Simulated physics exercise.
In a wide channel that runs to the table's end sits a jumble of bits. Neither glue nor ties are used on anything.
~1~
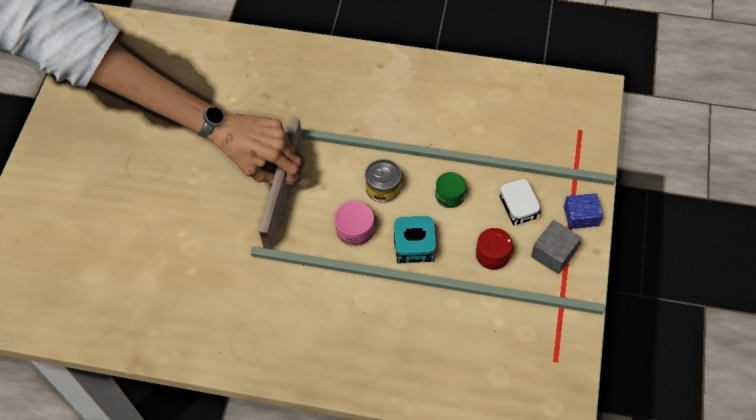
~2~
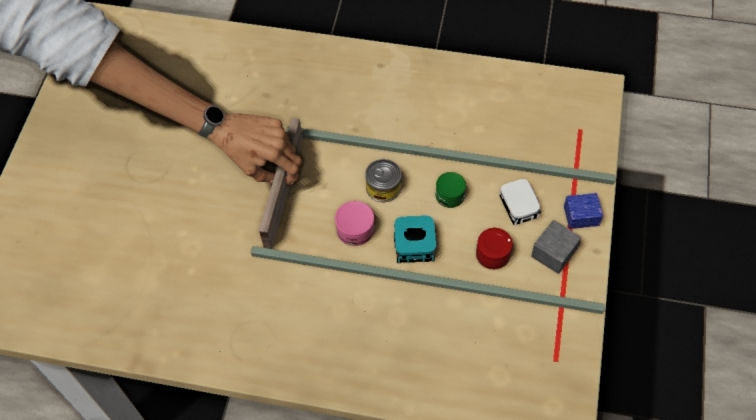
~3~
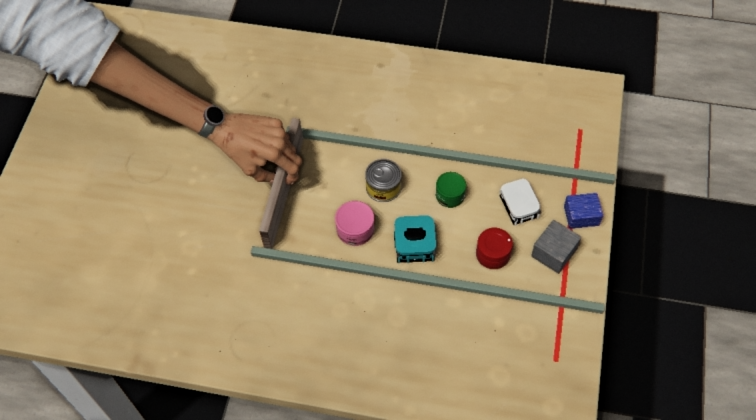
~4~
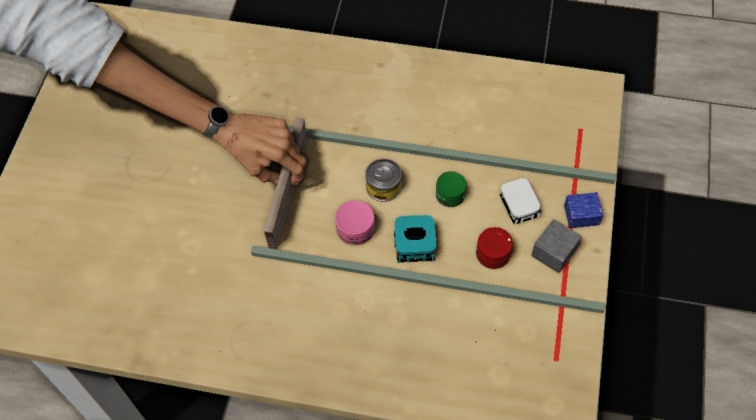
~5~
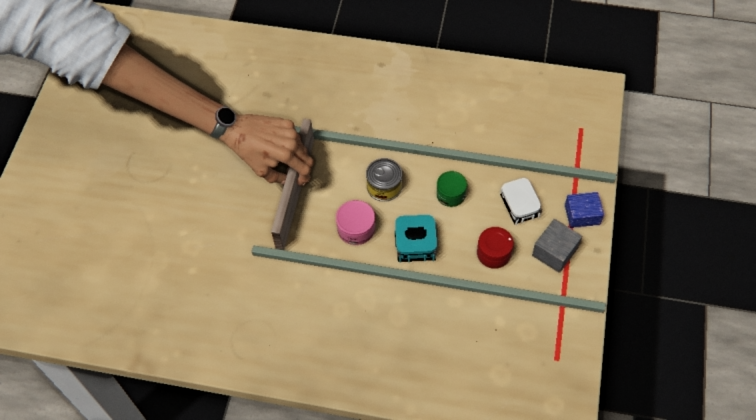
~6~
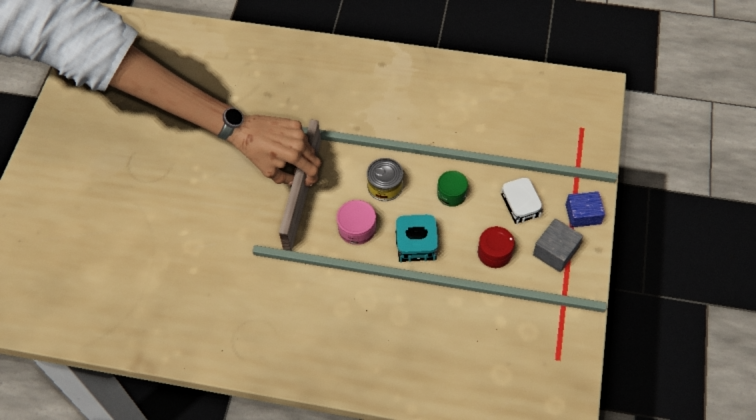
A hand held a board upright at the left end of a channel on a wooden table, then slid it slightly right, while the colourful tubs, tin, cases and blocks ahead of it stayed put.
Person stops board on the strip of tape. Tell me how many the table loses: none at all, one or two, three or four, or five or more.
The table loses five or more.
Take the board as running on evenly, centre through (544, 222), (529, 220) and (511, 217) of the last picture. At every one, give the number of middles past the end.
In order: 3, 2, 1.
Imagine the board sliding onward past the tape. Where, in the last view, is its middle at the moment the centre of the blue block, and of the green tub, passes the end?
The middle is at (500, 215) when it's the blue block, and at (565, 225) when it's the green tub.
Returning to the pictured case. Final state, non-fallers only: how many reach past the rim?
Number: 0.
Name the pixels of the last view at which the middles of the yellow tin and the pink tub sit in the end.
In the last picture, roughly (592, 213) and (589, 257).
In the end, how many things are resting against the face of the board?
So the total is 2.
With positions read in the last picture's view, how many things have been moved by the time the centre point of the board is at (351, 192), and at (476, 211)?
One spot: 1. Other spot: 8.
Soon after, none off yet; blue block at rest near (585, 210); grey block at rest near (558, 245); white case at rest near (521, 201).
Then, none off yet; blue block moved a little near (596, 211); grey block moved about its own width near (597, 250); white case moved about its own width near (566, 201).
By the end, the number that fall off is five or more; fallen, turquoise case, green tub, red lid, white case, grey block and blue block.
